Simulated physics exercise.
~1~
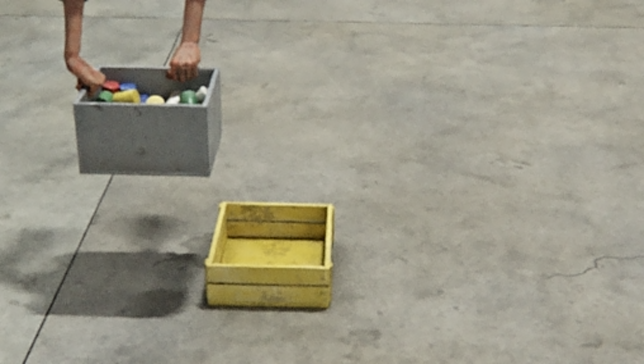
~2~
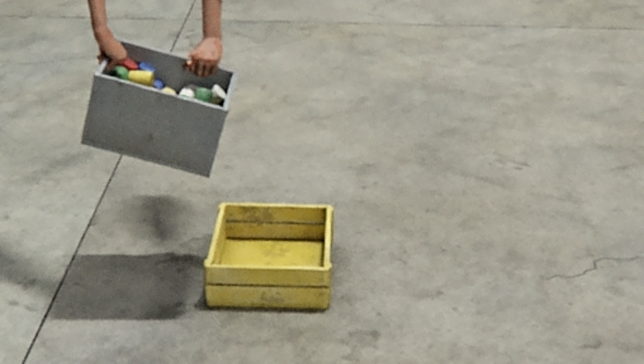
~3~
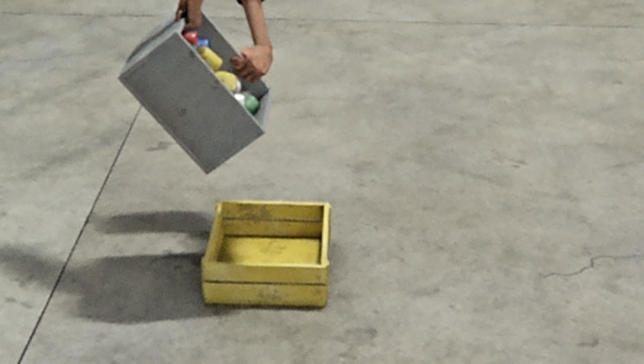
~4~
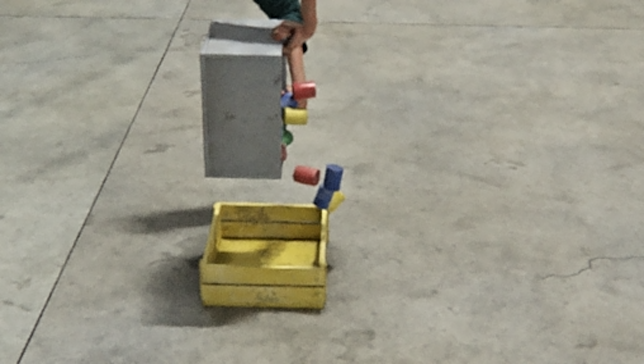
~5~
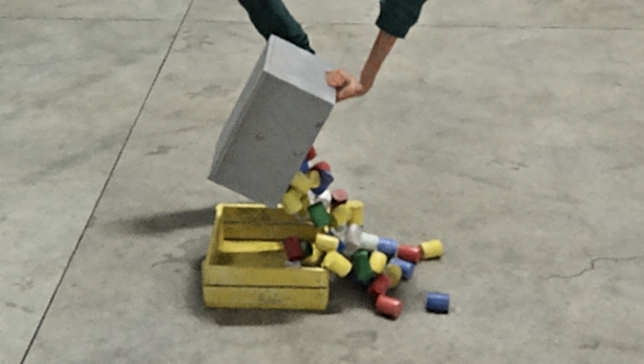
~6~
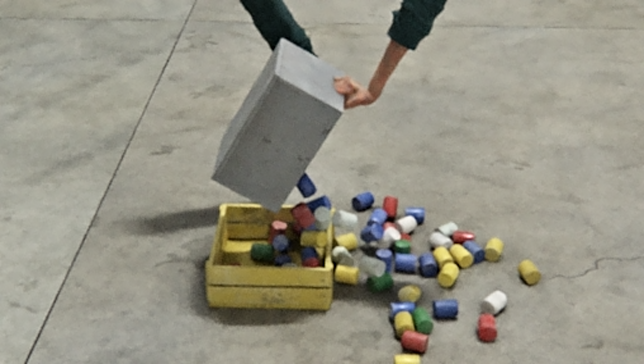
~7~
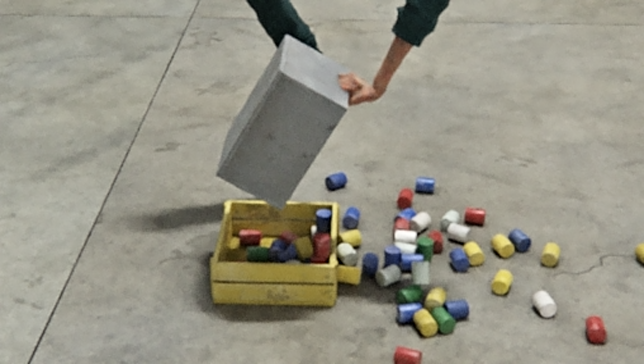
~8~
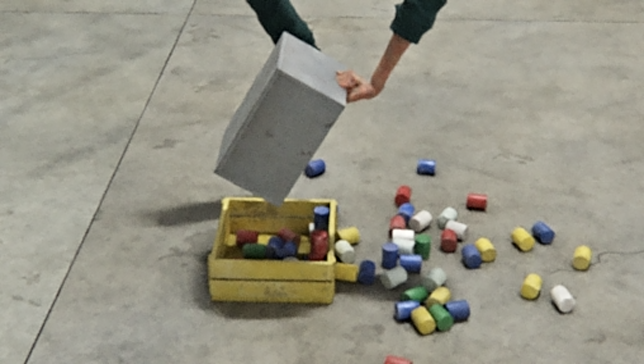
The clip shows a pair of hands tilting a grey tote of small colourful cylinders above a yellow tray on a concrete floor until it is past upside-down level and pours. Some pieces land in the tray, but most spill and roll rightward, ending scattered across the floor.
